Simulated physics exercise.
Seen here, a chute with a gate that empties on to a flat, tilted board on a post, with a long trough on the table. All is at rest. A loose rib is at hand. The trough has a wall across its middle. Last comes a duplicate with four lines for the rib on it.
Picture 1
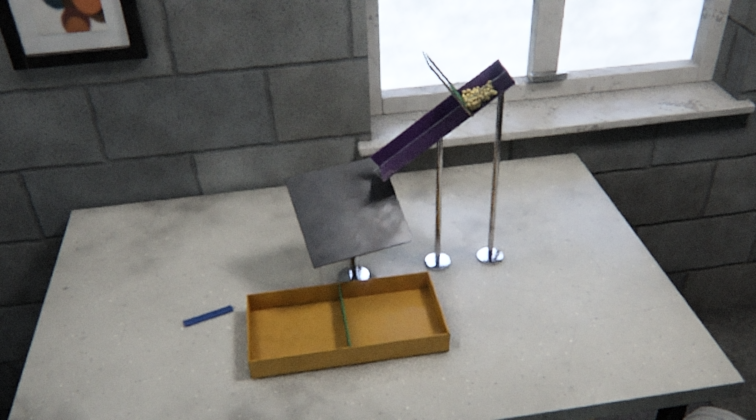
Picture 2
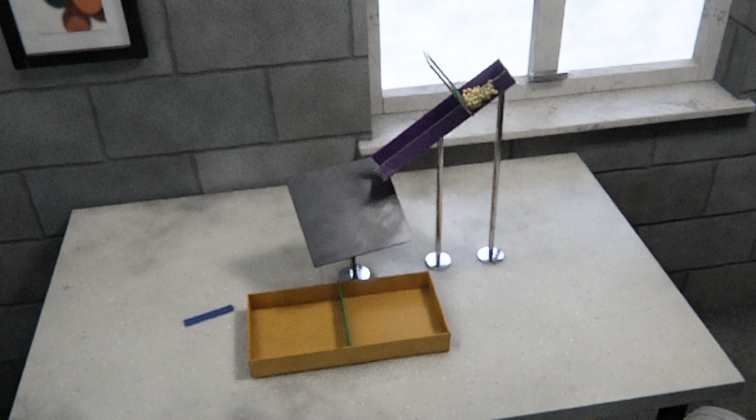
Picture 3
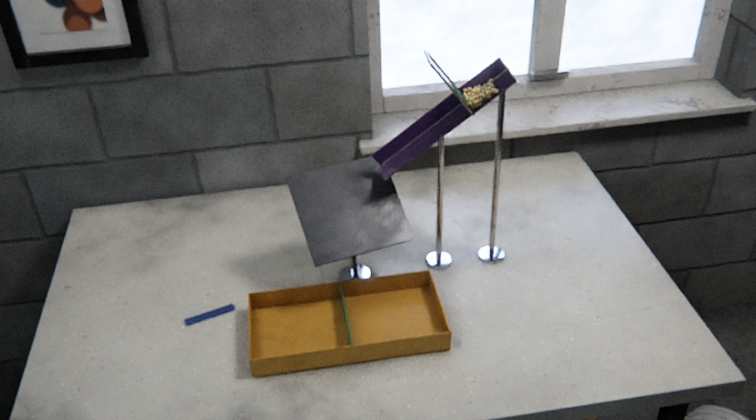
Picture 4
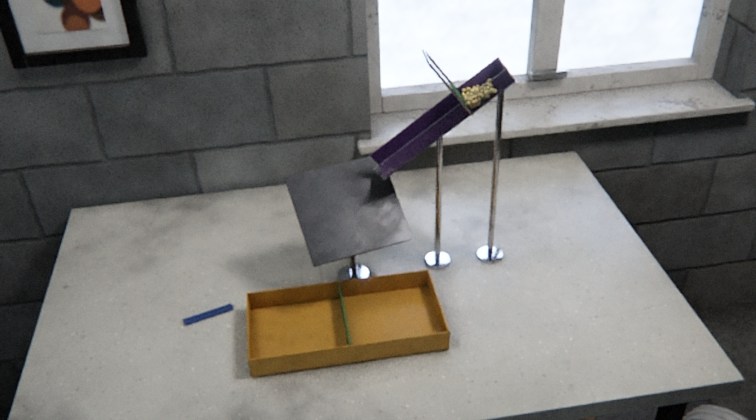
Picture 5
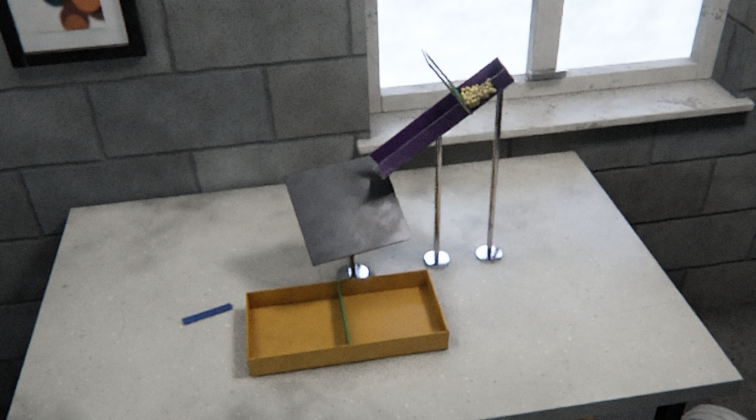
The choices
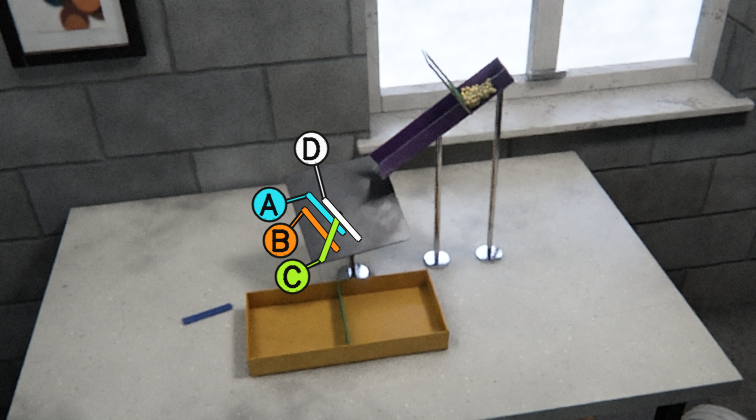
In the video, a purple chute holding pale beans behind a gate slopes down leftward to a tilted dark board above a divided, orange-brown trough, with a blue strip lying to the left on the table; nothing visibly moves.
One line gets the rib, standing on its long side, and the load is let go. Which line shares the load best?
I would pick line C.
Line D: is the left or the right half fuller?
The right half.
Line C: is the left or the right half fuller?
Left.
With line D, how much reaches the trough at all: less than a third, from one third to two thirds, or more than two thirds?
More than two thirds.
On the marked copy, line A from (308, 195) to (342, 232); line B from (304, 209) to (336, 249); line C from (339, 214) to (321, 259); line D from (325, 200) to (358, 238).
With A, of what is caught, a small share in the left half, all but a few in the right.
With B, of what is caught, a small share in the left half, all but a few in the right.
With C, of what is caught, close to two thirds in the left half, close to a third in the right.
With D, of what is caught, a small share in the left half, the bulk in the right.
